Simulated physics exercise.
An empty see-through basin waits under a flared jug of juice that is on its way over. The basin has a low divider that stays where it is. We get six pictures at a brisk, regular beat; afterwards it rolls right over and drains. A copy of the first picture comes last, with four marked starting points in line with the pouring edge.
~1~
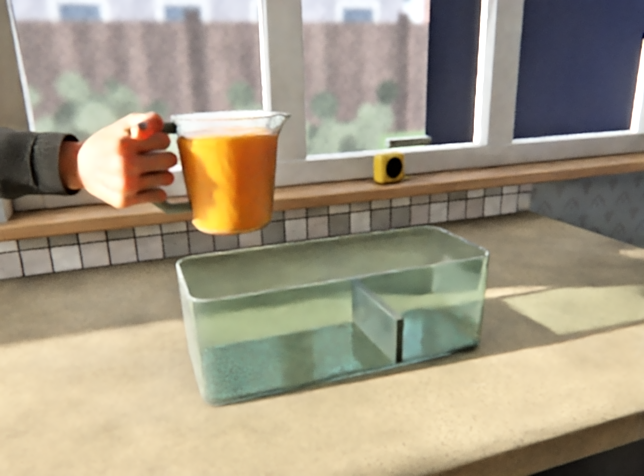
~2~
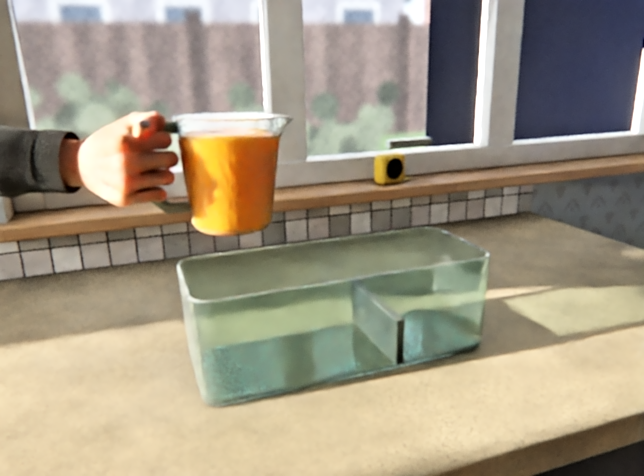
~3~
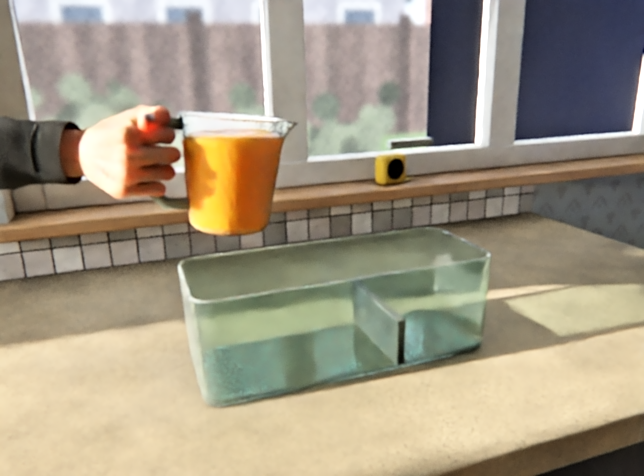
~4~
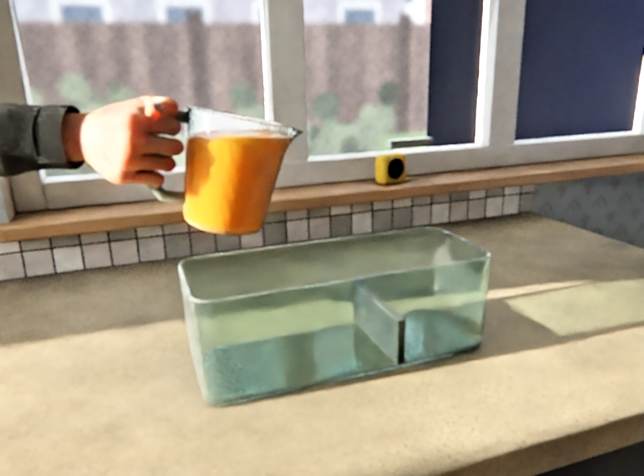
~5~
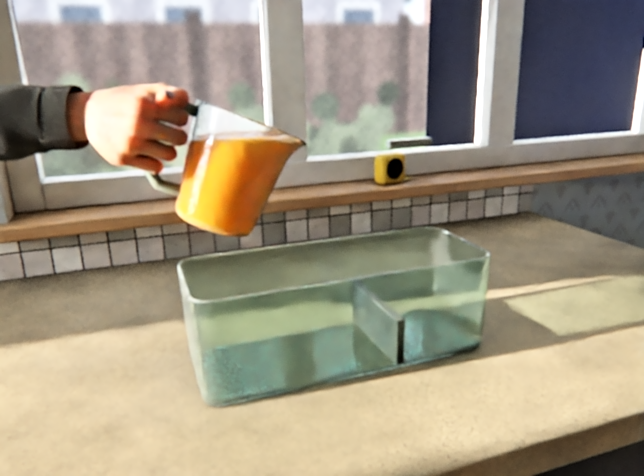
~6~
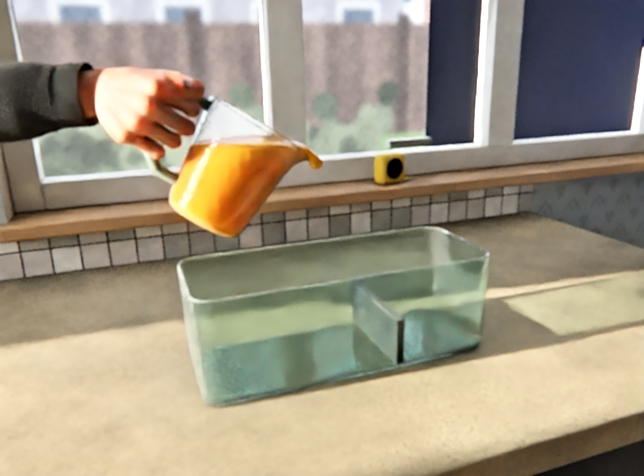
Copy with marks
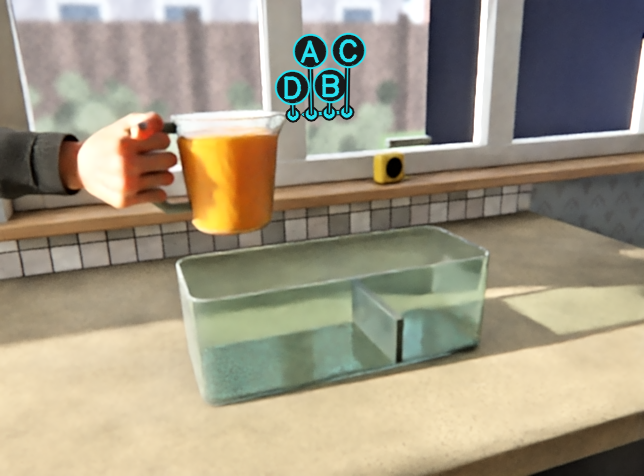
Hand tilting a clear jug of orange juice rightward above a divided glass basin on a counter, juice just passing the lip.
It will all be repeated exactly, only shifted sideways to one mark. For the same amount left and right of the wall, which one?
I would pick dot B.
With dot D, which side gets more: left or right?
The left side.
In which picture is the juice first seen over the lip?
In picture 6.
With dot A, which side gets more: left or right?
More ends on the left.
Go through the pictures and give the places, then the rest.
Upright, lip at (289, 115); basin from (201, 403) to (477, 343); top of the wall at (375, 297); nothing has left yet, in the first frame.
Upright, lip at (291, 117); nothing has left yet, in the second frame.
Tipped about 6°, lip at (295, 123); nothing has left yet, in the third frame.
Tipped about 13°, lip at (300, 131); nothing has left yet, in the fourth frame.
Tipped about 23°, lip at (304, 143); nothing has left yet, in the fifth frame.
Tipped about 34°, lip at (307, 158); juice is over the lip, down to (315, 166), in the sixth frame.
On the marked copy, A at (311, 114); B at (329, 113); C at (346, 112); D at (293, 114).
If A is chosen, about 78 % ends left of the wall and 21 % right of it.
If B is chosen, about 52 % ends left of the wall and 47 % right of it.
If C is chosen, about 28 % ends left of the wall and 72 % right of it.
If D is chosen, about 95 % ends left of the wall and 4 % right of it.
